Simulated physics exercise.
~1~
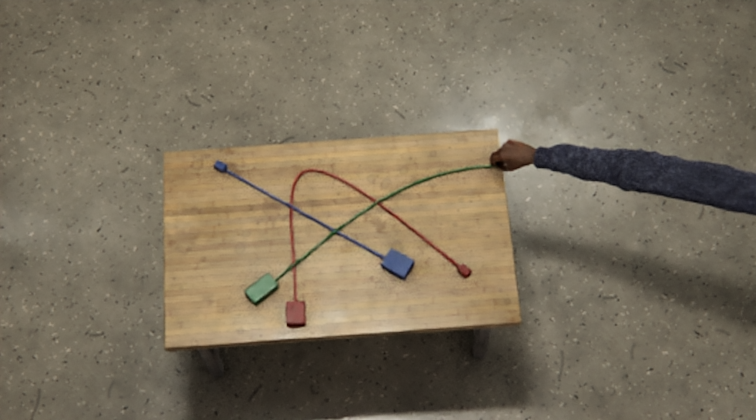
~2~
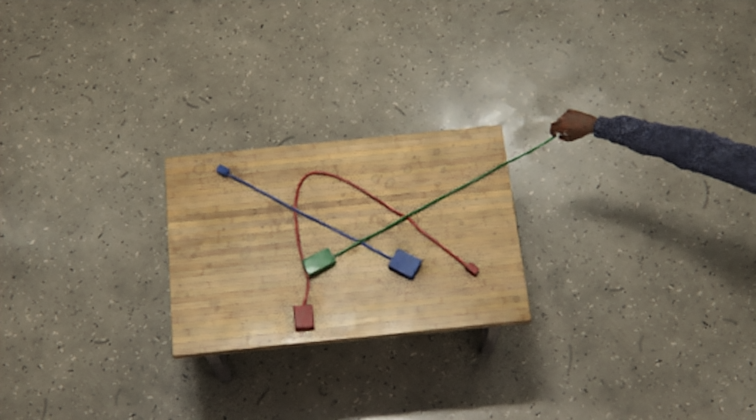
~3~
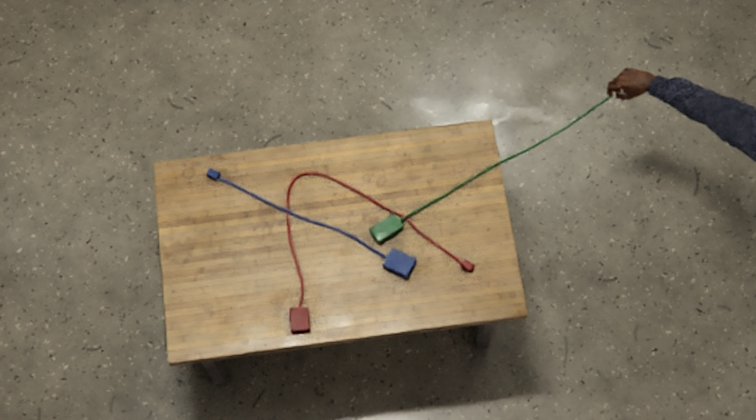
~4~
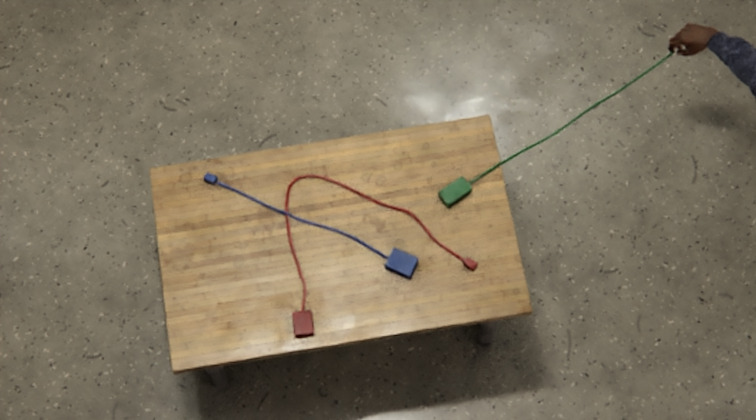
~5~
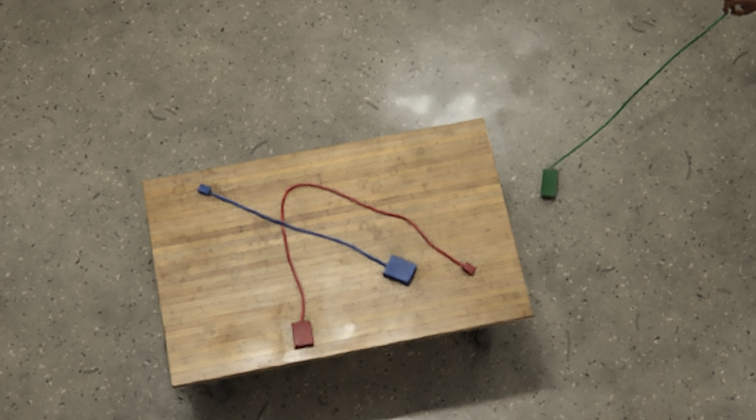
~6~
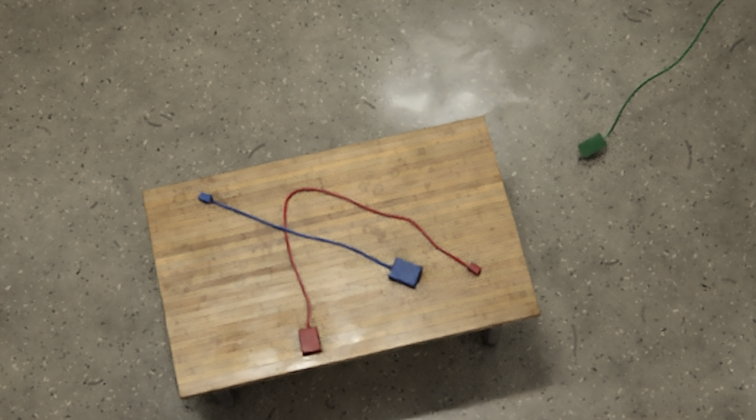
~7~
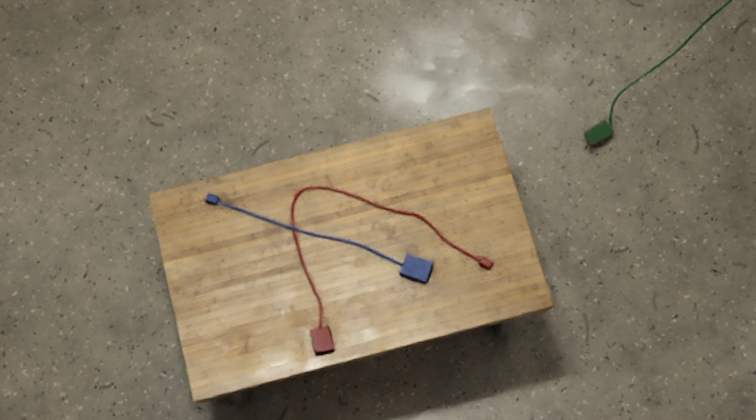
Green lead pulled rightward by a hand, dragging its block charger off a wooden table while red and blue leads stay crossed.
